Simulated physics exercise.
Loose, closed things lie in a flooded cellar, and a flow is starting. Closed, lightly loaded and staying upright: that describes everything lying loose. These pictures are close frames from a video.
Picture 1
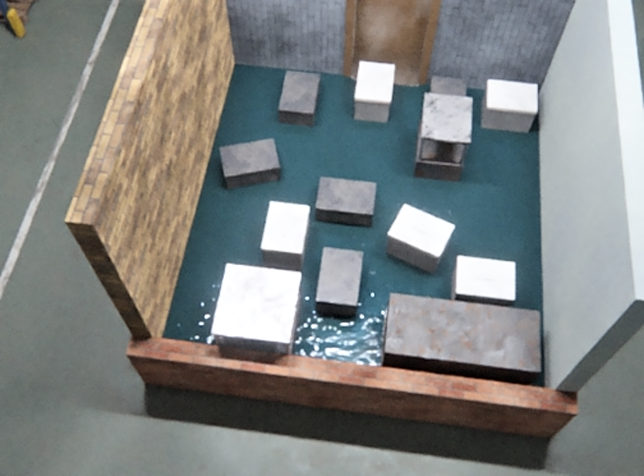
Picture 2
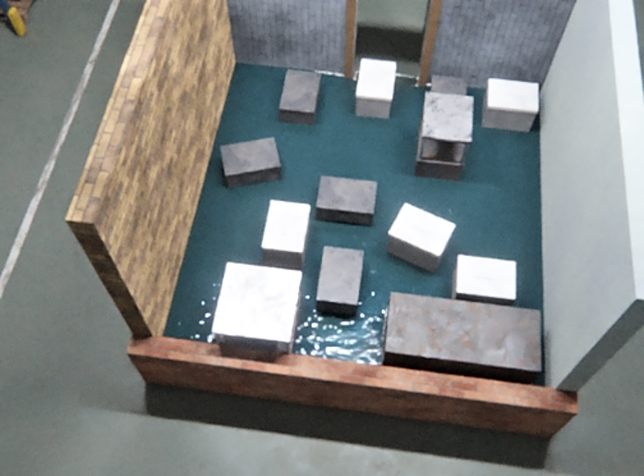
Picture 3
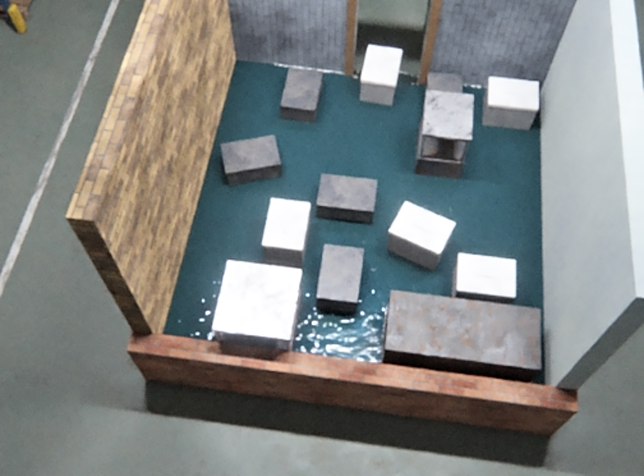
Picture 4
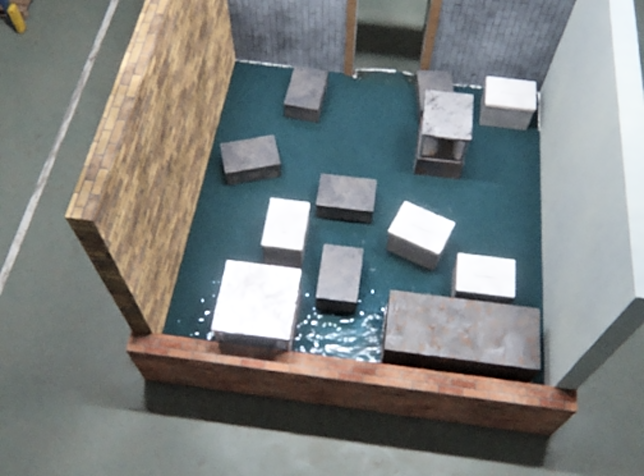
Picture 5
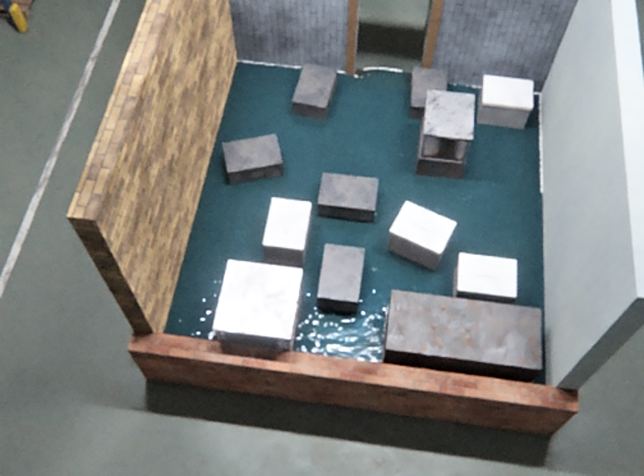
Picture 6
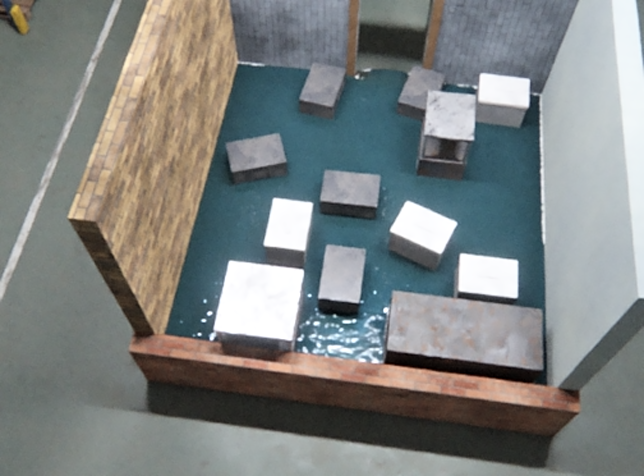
Flooded cellar with its back doorway opening, a white box slipping out through it, and nearby grey and white boxes edging closer.
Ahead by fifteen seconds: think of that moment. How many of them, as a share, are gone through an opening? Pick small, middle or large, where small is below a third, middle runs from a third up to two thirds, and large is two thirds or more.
Middle.
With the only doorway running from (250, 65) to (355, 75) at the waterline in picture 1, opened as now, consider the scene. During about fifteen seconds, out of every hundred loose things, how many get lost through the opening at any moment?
Share out: Near 70 %.
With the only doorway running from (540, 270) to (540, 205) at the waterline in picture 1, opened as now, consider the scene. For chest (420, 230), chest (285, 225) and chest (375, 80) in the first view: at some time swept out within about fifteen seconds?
In sequence - departs, stays put, stays put.
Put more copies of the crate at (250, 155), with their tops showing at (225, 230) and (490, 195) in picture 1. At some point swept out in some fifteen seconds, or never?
Observed in sequence: Stays put and stays put.
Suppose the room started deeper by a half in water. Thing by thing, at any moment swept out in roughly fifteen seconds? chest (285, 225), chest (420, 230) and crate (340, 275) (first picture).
The first remains in the room, the next remains in the room, the last remains in the room.
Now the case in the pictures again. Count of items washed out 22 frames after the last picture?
The count is 4.
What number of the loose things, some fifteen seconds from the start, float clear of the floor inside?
My tally gives 5.
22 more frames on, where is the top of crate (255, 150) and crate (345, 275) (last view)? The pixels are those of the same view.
At about (305, 105) and (346, 230).
A moment on, 1 of 10 are out; 9 afloat.
Next, 3 of 10 are out; 7 afloat.
Later, 4 of 10 are out; 6 afloat.
In the end, 5 of 10 are out; 5 afloat.
